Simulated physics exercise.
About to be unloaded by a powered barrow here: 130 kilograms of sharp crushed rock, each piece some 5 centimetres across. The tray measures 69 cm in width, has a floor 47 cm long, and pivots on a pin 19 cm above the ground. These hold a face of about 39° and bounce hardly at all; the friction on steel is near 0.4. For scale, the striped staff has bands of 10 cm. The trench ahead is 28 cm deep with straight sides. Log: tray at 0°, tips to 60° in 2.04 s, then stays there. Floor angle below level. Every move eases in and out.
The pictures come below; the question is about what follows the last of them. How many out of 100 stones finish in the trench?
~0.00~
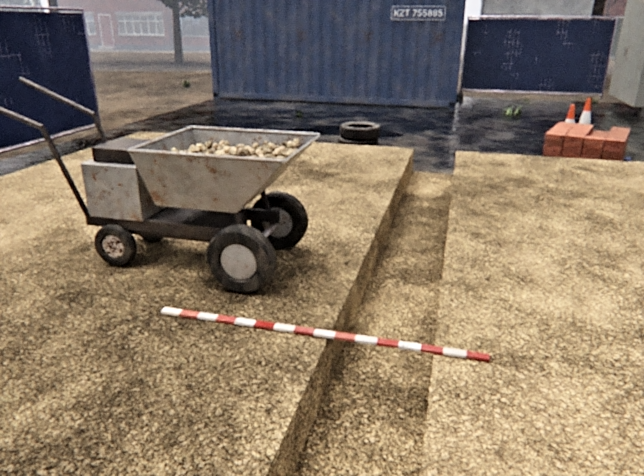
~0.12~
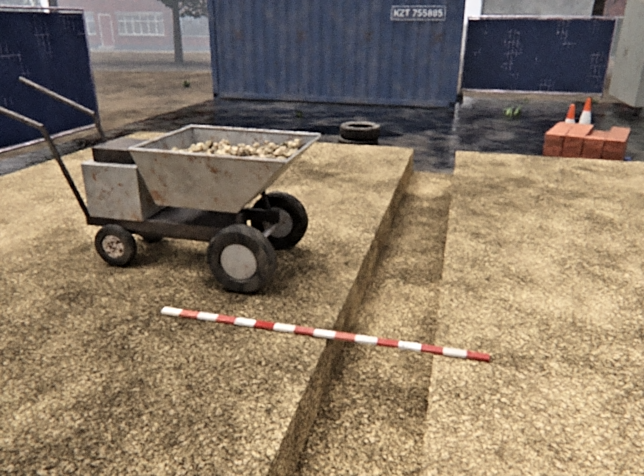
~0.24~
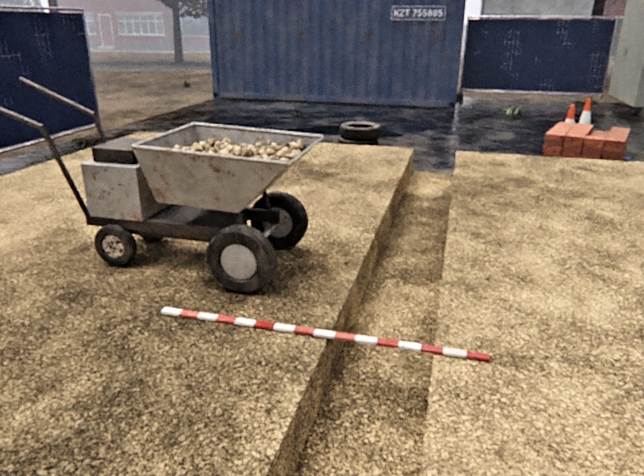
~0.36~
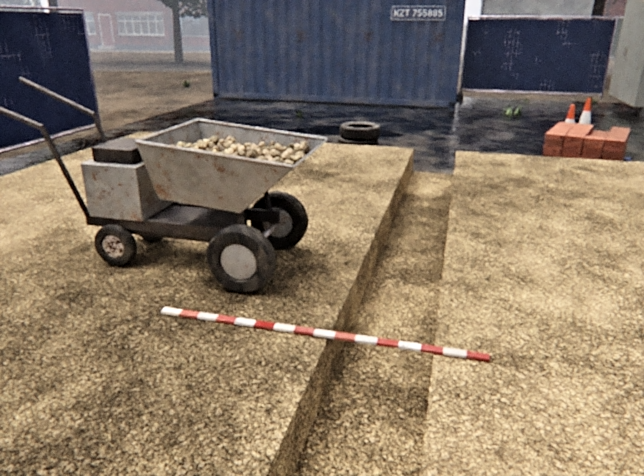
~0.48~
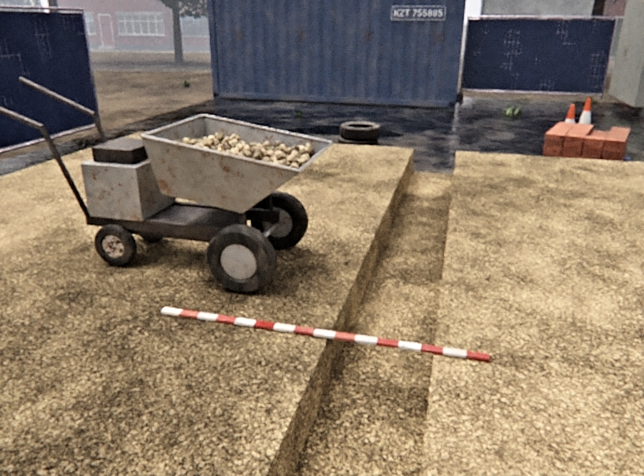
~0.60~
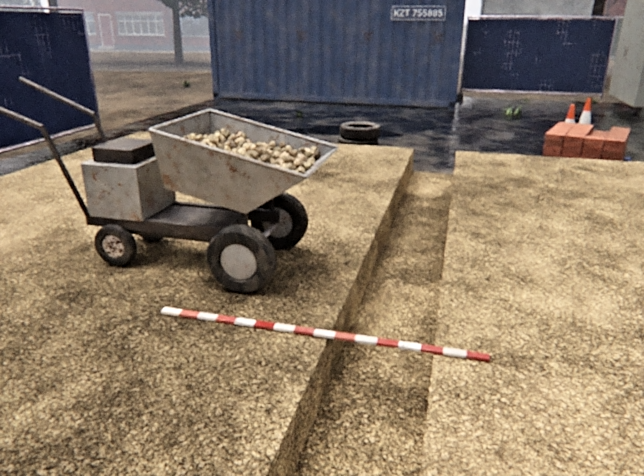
About 54 of them.
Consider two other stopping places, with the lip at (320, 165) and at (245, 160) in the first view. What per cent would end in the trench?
I'd say some 50 per cent and some 35 per cent.
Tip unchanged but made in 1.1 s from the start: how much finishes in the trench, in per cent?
I'd put it at roughly 55 per cent.
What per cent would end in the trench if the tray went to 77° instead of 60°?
Some 100% would finish there.
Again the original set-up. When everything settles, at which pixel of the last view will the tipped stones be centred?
The stones end up centred near (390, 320).
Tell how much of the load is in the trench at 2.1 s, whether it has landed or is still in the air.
Close to 5 per cent at that time.
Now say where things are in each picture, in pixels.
The first picture shows lip at (283, 162), floor tilted 0°, highest stones at (264, 147).
In the second picture, the tray is at 1°, its lip at (284, 162); the top of the load is at (264, 147); the stones move at 0.1 m/s on average.
The third picture shows lip at (288, 164), floor tilted 2°, highest stones at (251, 147); the stones move at 0.2 m/s on average.
The fourth picture shows lip at (293, 167), floor tilted 5°, highest stones at (221, 144); the stones move at 0.2 m/s on average.
The fifth picture shows lip at (299, 172), floor tilted 8°, highest stones at (216, 141); the stones move at 0.3 m/s on average.
The sixth picture shows lip at (306, 177), floor tilted 13°, highest stones at (213, 137); the stones move at 0.3 m/s on average.
After 1.5 s the floor is at 51°; 100 % in the tray; the foremost stones are at (345, 224).
After 2.1 s the floor is at 60°; 97 % in the tray, 3 % in the trench; the foremost stones are at (390, 316).
After 2.5 s the floor is at 60°; 86 % in the tray, 14 % in the trench; the foremost stones are at (422, 328).
After 4.4 s the floor is at 60°; 46 % in the tray, 54 % in the trench; the foremost stones are at (433, 326).
